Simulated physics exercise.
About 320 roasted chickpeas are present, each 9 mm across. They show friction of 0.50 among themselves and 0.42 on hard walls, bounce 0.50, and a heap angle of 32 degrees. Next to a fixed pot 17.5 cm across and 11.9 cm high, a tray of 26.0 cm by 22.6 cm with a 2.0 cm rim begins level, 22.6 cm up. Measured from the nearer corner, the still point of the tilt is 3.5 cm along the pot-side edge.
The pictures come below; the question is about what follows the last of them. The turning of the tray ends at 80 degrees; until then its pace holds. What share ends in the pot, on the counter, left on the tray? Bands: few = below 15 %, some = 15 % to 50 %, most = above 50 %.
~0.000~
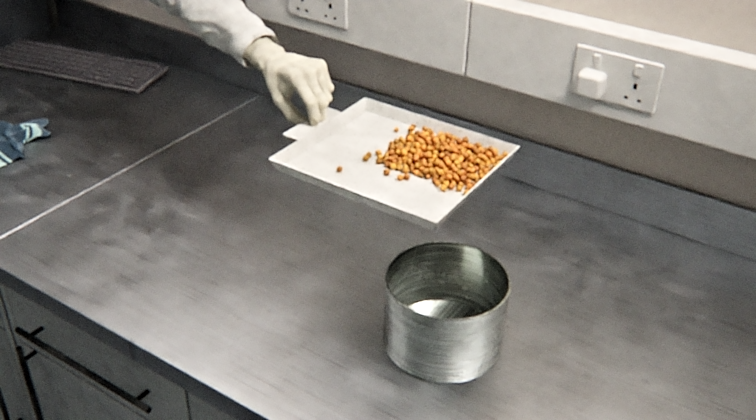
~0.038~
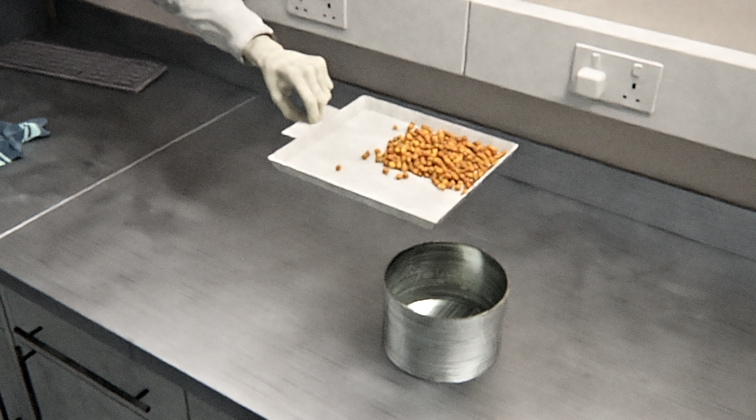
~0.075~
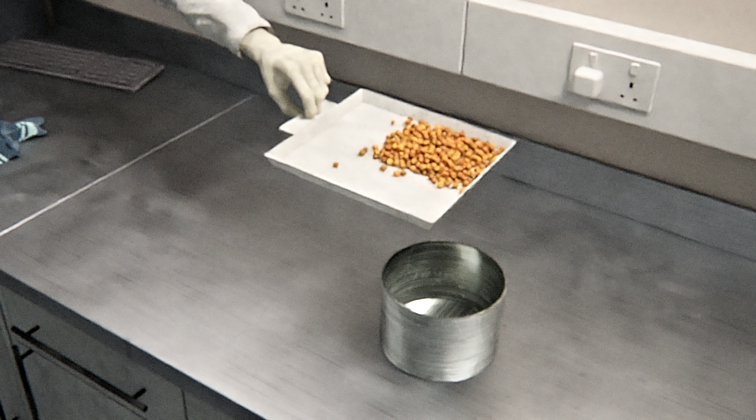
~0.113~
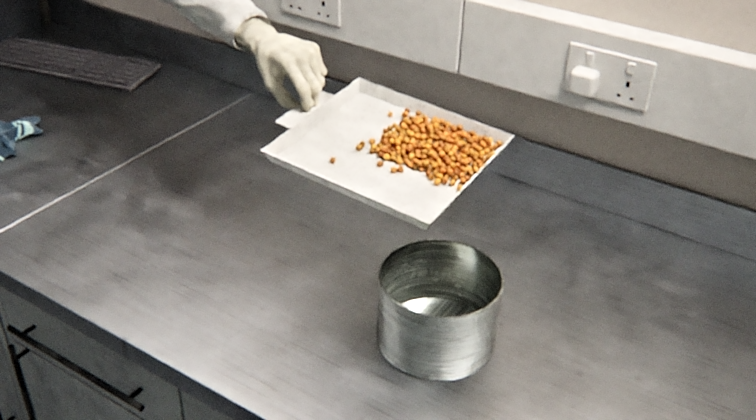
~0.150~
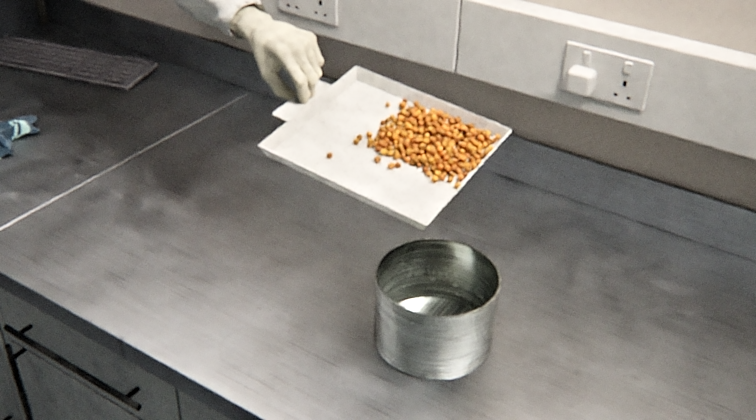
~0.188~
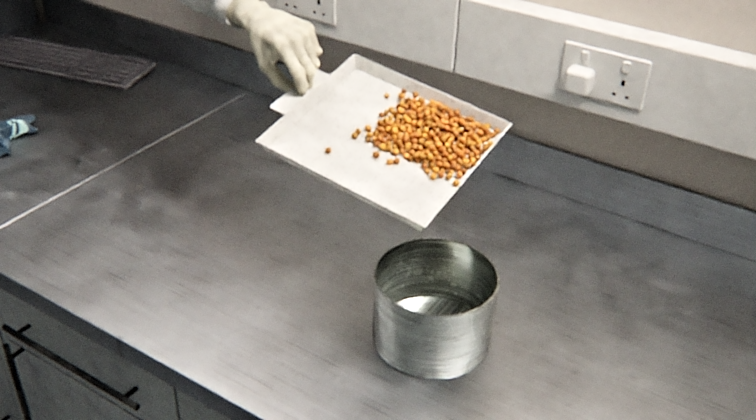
Pot: Some, counter: Most, tray: Few.
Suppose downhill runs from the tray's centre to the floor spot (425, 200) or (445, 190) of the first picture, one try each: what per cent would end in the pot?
Around 60 % for the first direction, around 60 % for the second.
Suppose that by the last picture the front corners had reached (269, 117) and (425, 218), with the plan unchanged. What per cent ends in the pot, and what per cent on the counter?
In the pot: 55 per cent; on the counter: 45 per cent.
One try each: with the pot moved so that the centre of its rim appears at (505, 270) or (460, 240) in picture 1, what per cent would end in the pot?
That gives roughly 0 per cent and then 0 per cent.
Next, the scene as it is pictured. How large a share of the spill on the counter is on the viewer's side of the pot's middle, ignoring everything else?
Near 100 in a hundred.
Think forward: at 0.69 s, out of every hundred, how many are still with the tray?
Around 80 percent.
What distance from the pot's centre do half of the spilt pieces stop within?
Some 20 cm, give or take.
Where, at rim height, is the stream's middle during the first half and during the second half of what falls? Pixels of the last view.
At roughly (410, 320) first, later on at (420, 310).
After 0.49 s, tilt 47 degrees; the tray holds 100 %, the pot 0 %.
After 0.69 s, tilt 68 degrees; the tray holds 80 %, the pot 0 %.
Then, at 1.01 s, tilt 80 degrees; the tray holds 10 %, the pot 30 %.
By 2.0 s all is still; pot 40 %, counter 60 %, tray 0 %.
